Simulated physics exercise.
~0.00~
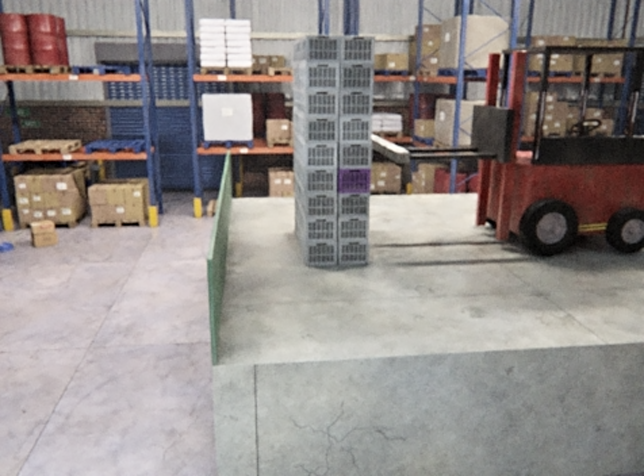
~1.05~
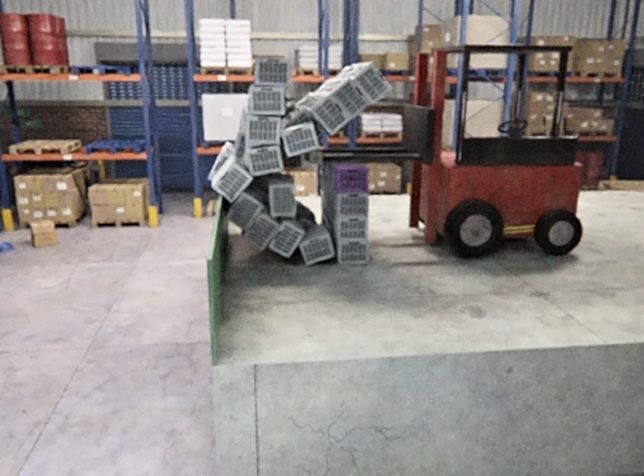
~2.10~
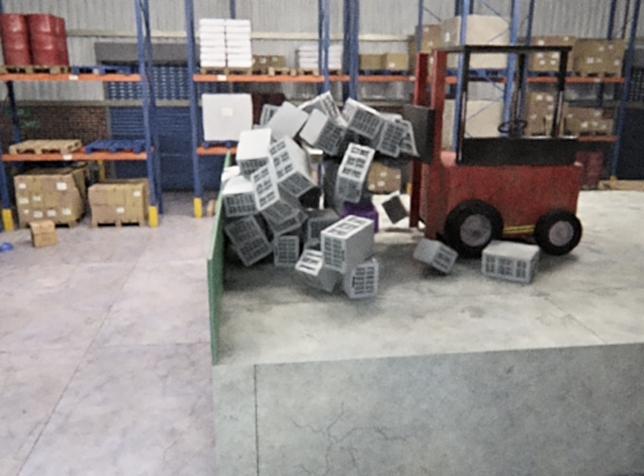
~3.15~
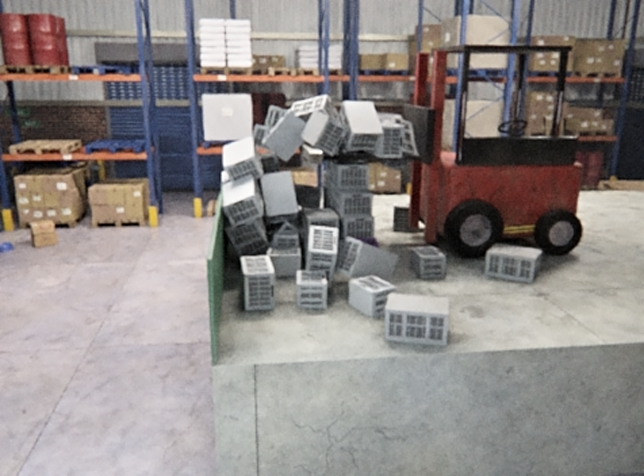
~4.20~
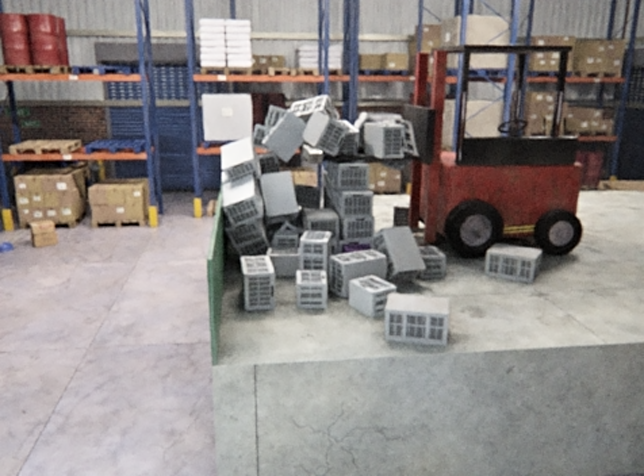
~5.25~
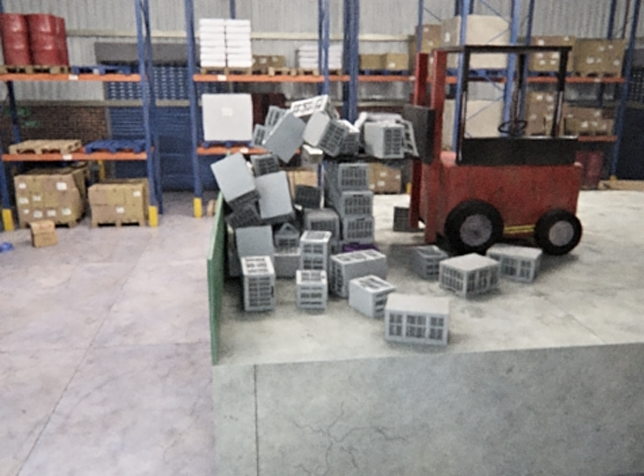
A tall block of grey crates, one of them purple, stands on a raised concrete deck in a warehouse, seen by a still camera from in front of the deck. A red forklift waits at right with a beam on its forks, a green board lines the deck's left edge, and loaded racks stand behind. The forklift drives left and the beam shoves the upper crates over towards the board. It stops while the stack buckles and crates tumble forward and right. They settle in a jumbled heap against the board, the purple one mostly hidden, with none over the edge.
